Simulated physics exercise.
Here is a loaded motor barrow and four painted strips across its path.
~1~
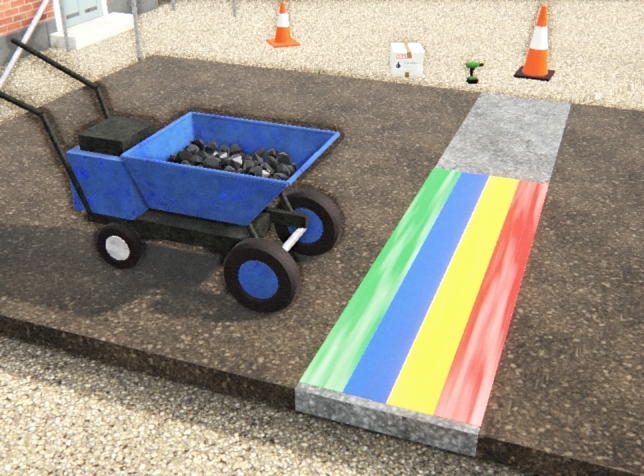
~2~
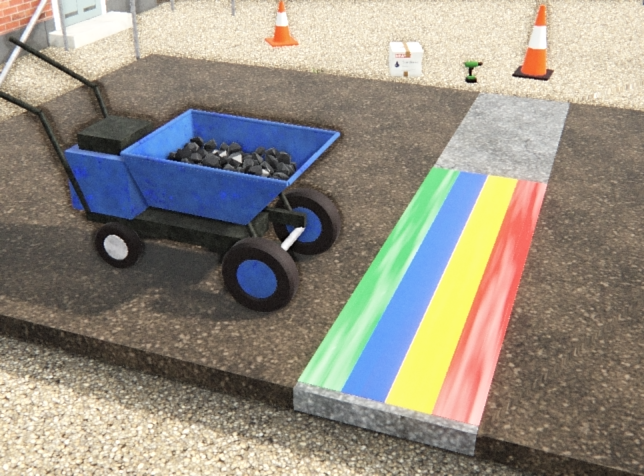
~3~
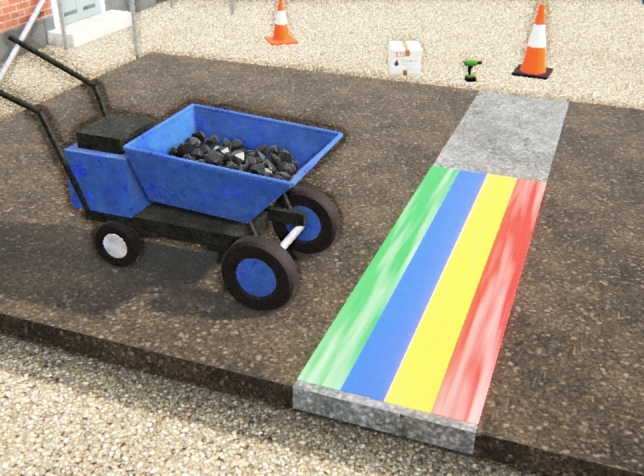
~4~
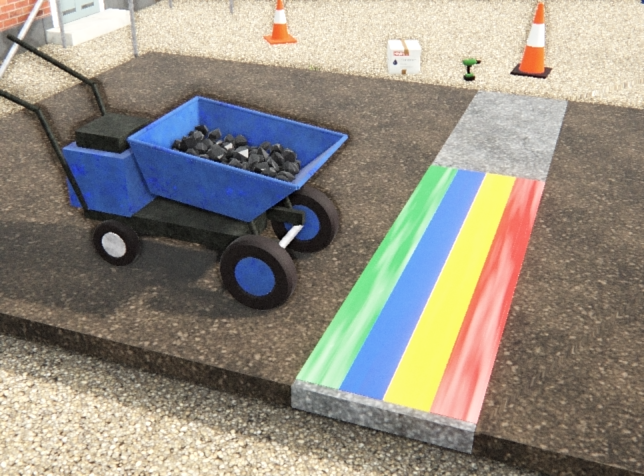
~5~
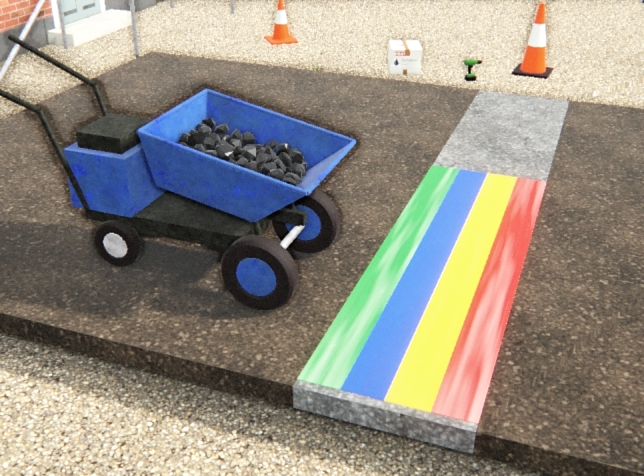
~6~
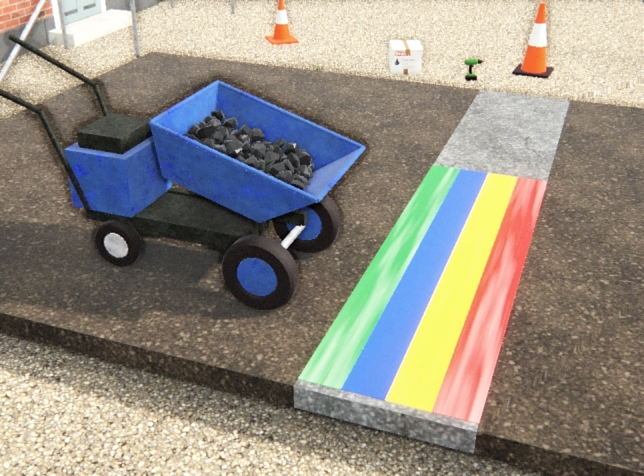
The clip shows a blue motor barrow loaded with dark lumps beside green, blue, yellow and red strips; its skip starts level, then gradually tilts toward the right while the wheels stay in place and the lumps remain inside.
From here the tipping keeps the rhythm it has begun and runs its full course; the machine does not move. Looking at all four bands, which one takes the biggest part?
That would be the blue band.
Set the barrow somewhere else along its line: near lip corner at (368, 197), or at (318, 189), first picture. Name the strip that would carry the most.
Going by the pictures, the first try gives the strip in red and the second gives yellow.
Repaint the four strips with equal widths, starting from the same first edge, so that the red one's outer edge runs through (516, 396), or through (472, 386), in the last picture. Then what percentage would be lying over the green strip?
In turn, 10 and 0 in a hundred.
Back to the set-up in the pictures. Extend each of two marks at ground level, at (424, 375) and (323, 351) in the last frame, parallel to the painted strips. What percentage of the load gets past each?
I'd say about 30 and about 90 in a hundred.
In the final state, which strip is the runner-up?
Second: That yellow strip.
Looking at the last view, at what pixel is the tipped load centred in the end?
At about (431, 302), give or take.
Soon, skip tipped steeply; all in the skip.
A while on, skip tipped right over; most in the skip; about a quarter over the blue strip; a stray few over the yellow strip.
Towards the end, skip tipped right over; a small part in the skip; a stray few over the green strip; about a third over the blue strip; about a quarter over the yellow strip; a small part over the red strip; a small part off the paint.
Finally, skip tipped right over; a small part in the skip; a small part over the green strip; about a third over the blue strip; about a quarter over the yellow strip; a small part over the red strip; a small part off the paint.
